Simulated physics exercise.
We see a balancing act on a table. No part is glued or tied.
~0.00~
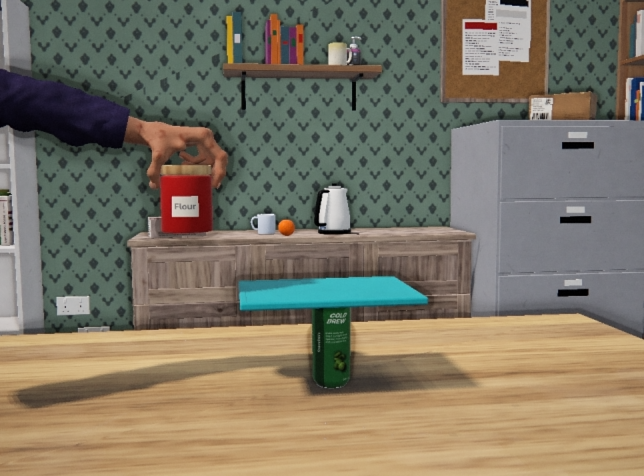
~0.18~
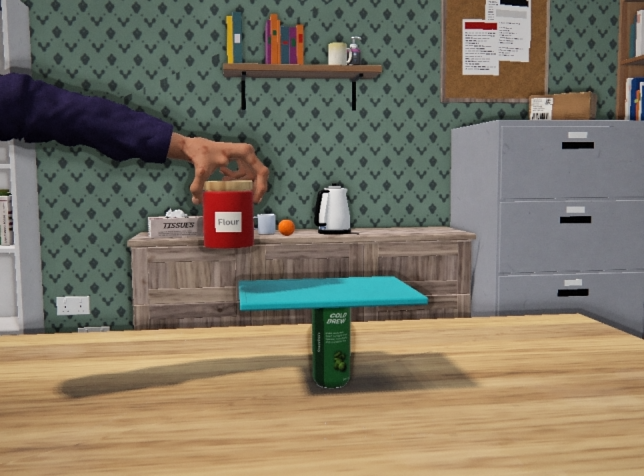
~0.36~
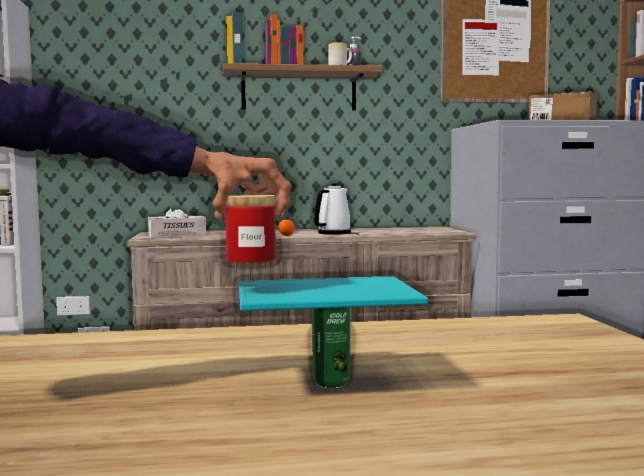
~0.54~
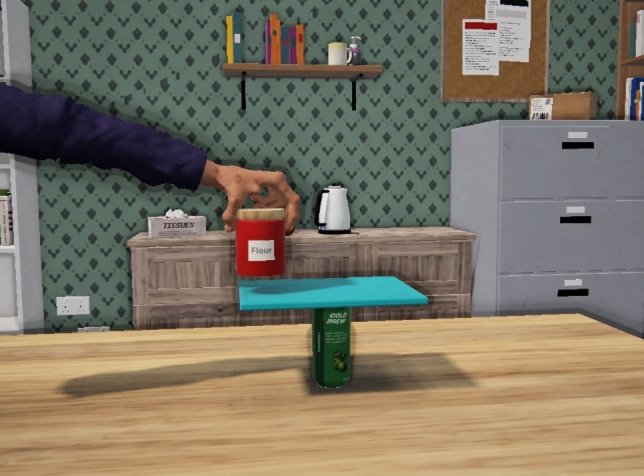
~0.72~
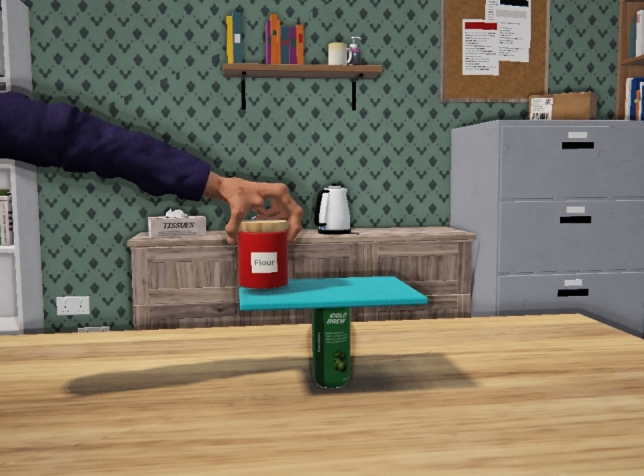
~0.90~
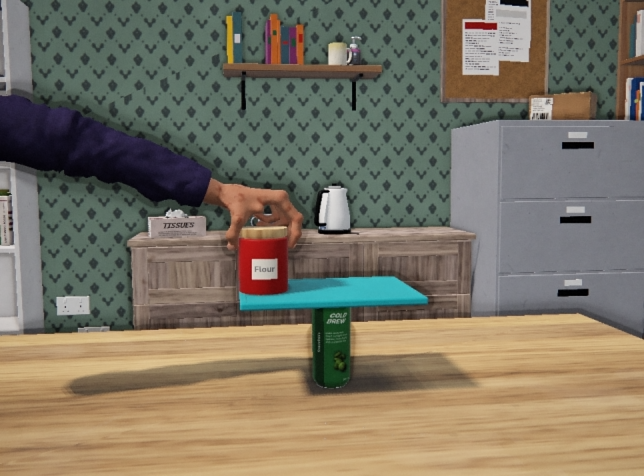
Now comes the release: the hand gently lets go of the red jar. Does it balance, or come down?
The stack is going to be upset.
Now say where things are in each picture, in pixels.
The first frame shows still above its spot; red jar (187, 198); turquoise lid (326, 292).
The second frame shows still above its spot; red jar (228, 214); turquoise lid (326, 292).
The third frame shows still above its spot; red jar (251, 227); turquoise lid (326, 292).
The fourth frame shows still above its spot; red jar (261, 241); turquoise lid (326, 292).
The fifth frame shows still above its spot; red jar (263, 253); turquoise lid (326, 292).
The sixth frame shows in place under the hand; red jar (263, 259); turquoise lid (326, 292).
By 1.40 s, red jar now fallen; turquoise lid on its side.
By 1.80 s, turquoise lid on its side.
When it is over (2.3 s), fallen, red jar and turquoise lid; green can as before. The stack loses its balance.
